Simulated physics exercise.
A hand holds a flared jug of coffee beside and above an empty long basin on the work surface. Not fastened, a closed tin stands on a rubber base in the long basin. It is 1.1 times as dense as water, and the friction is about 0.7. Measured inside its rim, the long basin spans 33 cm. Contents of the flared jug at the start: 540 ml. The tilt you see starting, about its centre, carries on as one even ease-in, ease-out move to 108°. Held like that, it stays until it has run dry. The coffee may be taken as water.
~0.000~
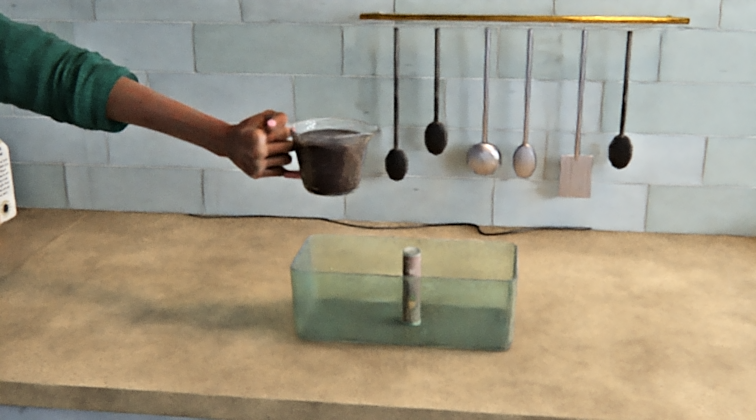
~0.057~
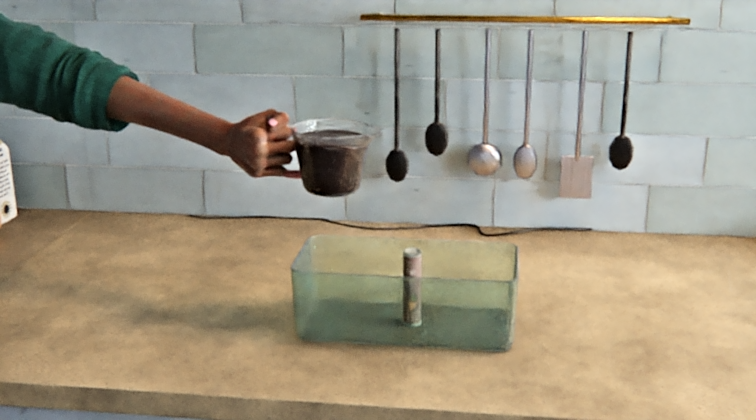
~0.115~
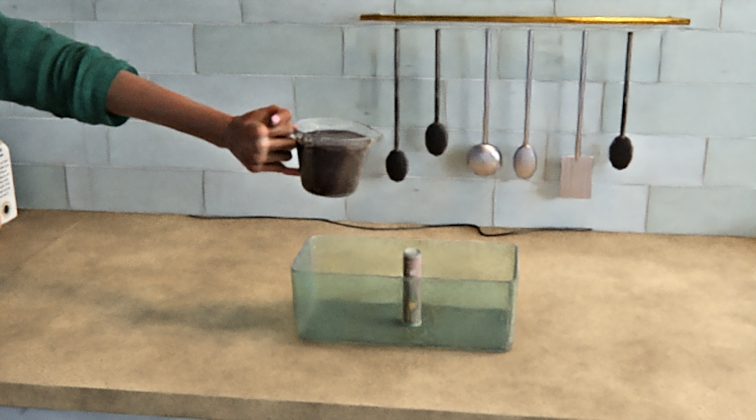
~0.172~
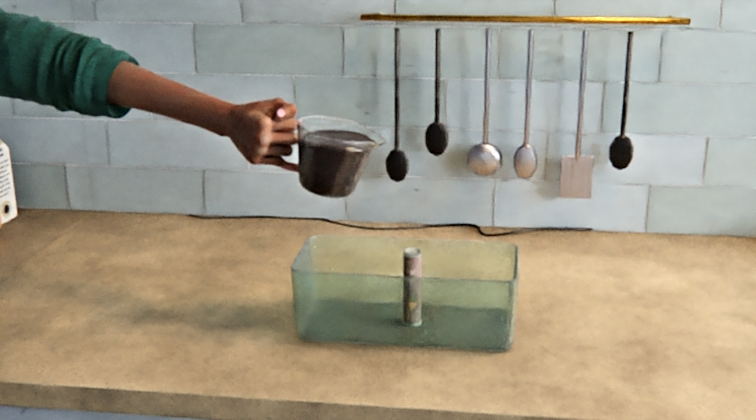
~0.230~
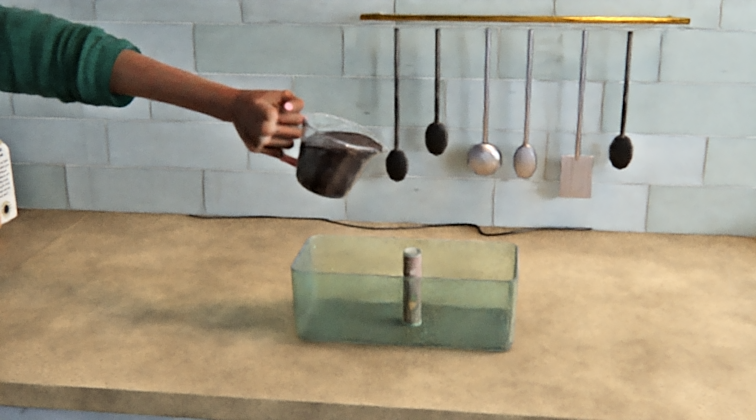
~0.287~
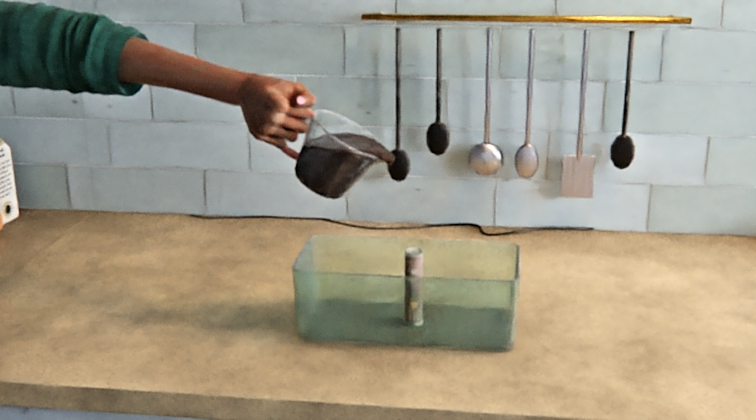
A hand held a clear jug of dark liquid above a long see-through basin with an upright tin inside, then tilted it steadily to the right until the liquid reached the lip and just began coming over.
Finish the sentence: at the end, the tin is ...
Lying on its side.
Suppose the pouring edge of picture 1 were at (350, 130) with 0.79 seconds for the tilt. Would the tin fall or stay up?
It tumbles.
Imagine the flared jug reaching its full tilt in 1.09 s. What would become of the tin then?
With that tilt, the tin tips.
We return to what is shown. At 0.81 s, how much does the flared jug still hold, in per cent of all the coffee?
Close to 2 percent of the whole amount.
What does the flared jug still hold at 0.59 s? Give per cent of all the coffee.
Fraction remaining: Approx. 36 per cent.
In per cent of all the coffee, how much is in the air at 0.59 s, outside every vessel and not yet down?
Around 32 in a hundred.
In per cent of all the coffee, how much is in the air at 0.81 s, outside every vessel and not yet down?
Close to 6 %.
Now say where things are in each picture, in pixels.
Tilt 0°; pouring edge (381, 130); surface from (296, 135) to (368, 137); the long basin's rim runs from (300, 253) to (517, 262); the tin's top is at (412, 254), in the first picture.
Tilt 1°; pouring edge (382, 132); surface from (298, 136) to (369, 139), in the second picture.
Tilt 6°; pouring edge (384, 136); surface from (299, 135) to (371, 140), in the third picture.
Tilt 12°; pouring edge (386, 142); surface from (302, 135) to (375, 142), in the fourth picture.
Tilt 21°; pouring edge (388, 151); surface from (304, 138) to (382, 145), in the fifth picture.
Tilt 32°; pouring edge (391, 161); surface from (306, 141) to (388, 154); 3 per cent is over the edge, in the sixth picture.
By 0.59 s the tilt is 91° and 36 per cent is still to pour; the tin stands where it began.
By 0.81 s the tilt is 108° and 2 per cent is still to pour; the tin stands 2 cm from where it began.
By 1.04 s the tilt is 108° and 0 per cent is still to pour; the tin leans 46°.
By 1.29 s the tilt is 108° and 0 per cent is still to pour; the tin lies on its side.
At rest the tin lies on its side.
